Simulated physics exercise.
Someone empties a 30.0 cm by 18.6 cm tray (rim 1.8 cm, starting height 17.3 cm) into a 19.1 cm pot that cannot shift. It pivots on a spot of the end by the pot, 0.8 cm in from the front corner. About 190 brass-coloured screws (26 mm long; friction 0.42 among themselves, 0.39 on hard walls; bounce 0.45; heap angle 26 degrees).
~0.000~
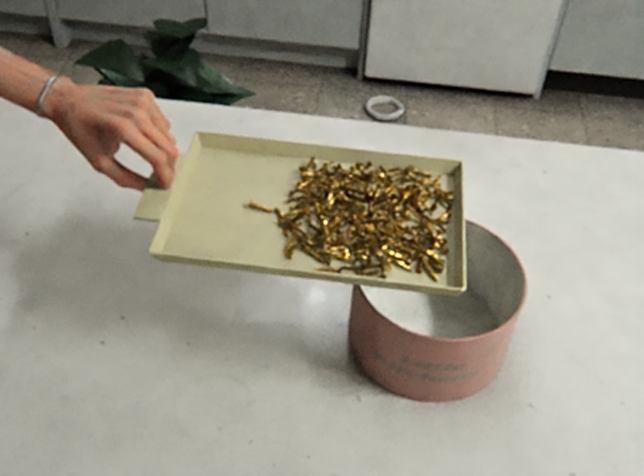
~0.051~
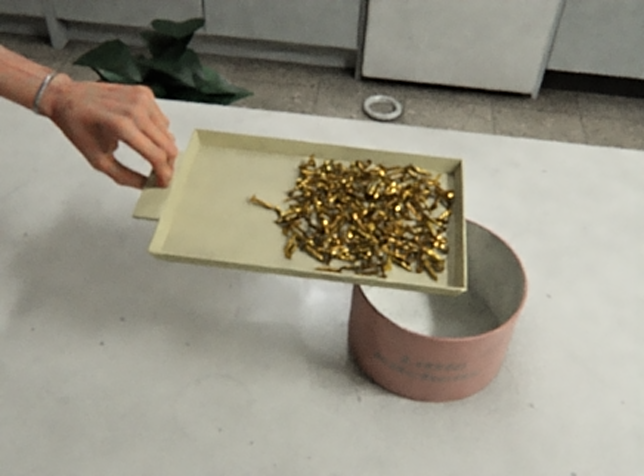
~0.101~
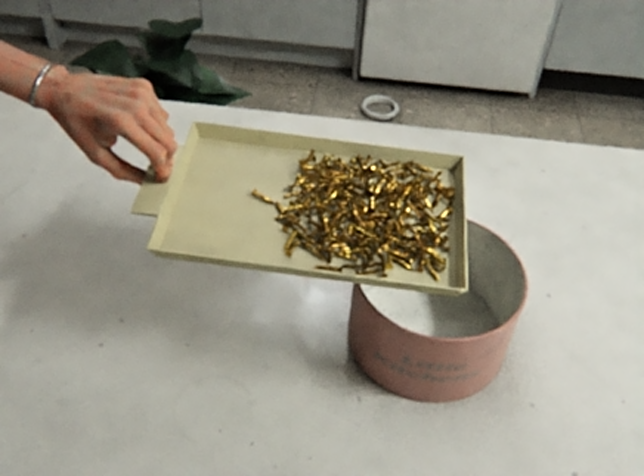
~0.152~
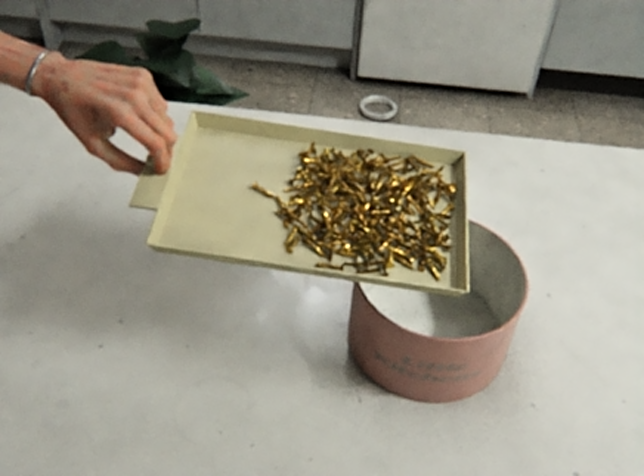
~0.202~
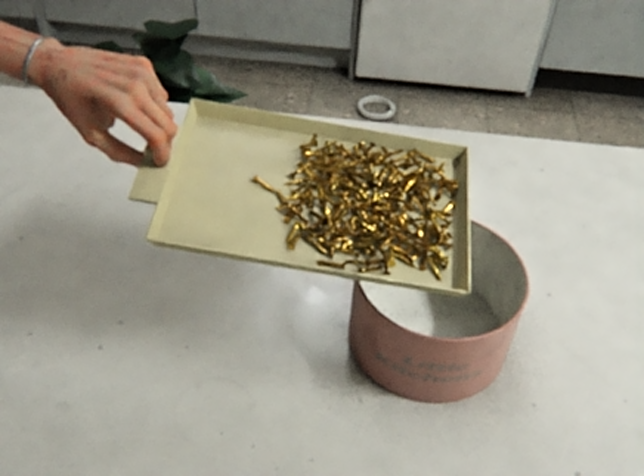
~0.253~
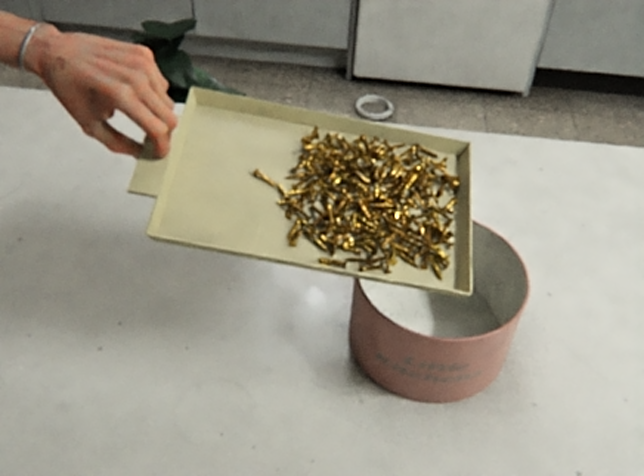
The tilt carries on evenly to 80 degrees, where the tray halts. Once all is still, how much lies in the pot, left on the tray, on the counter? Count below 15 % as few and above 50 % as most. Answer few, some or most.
In the pot: Few; left on the tray: Few; on the counter: Most.
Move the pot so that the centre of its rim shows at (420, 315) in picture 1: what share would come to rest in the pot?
Some 90 per cent.
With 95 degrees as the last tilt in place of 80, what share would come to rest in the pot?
It would be near 5 per cent.
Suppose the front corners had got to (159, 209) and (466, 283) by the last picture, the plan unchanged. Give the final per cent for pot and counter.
Pot 80, counter 20.
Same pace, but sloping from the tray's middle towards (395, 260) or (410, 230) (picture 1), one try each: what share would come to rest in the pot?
Some 30 and 85 per cent.
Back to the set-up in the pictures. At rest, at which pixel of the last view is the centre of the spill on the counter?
Around (481, 449).
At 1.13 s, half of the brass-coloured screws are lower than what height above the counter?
Roughly 22 cm.
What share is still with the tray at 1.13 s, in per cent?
Roughly 95 per cent.
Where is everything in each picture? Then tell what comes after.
The first frame shows tray tilt 0 degrees, front corners at (157, 248) and (458, 284); middle of the pieces at (367, 218); pot at (441, 271).
The second frame shows tray tilt 1 degrees, front corners at (156, 247) and (459, 284); middle of the pieces at (367, 217).
The third frame shows tray tilt 3 degrees, front corners at (155, 244) and (460, 284); middle of the pieces at (368, 214).
The fourth frame shows tray tilt 6 degrees, front corners at (155, 239) and (461, 285), lowest corner right front; middle of the pieces at (369, 210).
The fifth frame shows tray tilt 9 degrees, front corners at (155, 234) and (463, 286), lowest corner right front; middle of the pieces at (371, 206).
The sixth frame shows tray tilt 12 degrees, front corners at (155, 229) and (464, 287), lowest corner right front; middle of the pieces at (372, 202); pot at (442, 271). Its pace works out near 60 degrees a second.
After 0.78 s, tilt 44 degrees; the tray holds 100 %, the pot 0 %.
Then, at 1.13 s, tilt 65 degrees; the tray holds 95 %, the pot 0 %.
Then, at 1.58 s, tilt 80 degrees; the tray holds 5 %, the pot 0 %.
By 2.3 s all is still; pot 0 %, tray 0 %, counter 100 %.
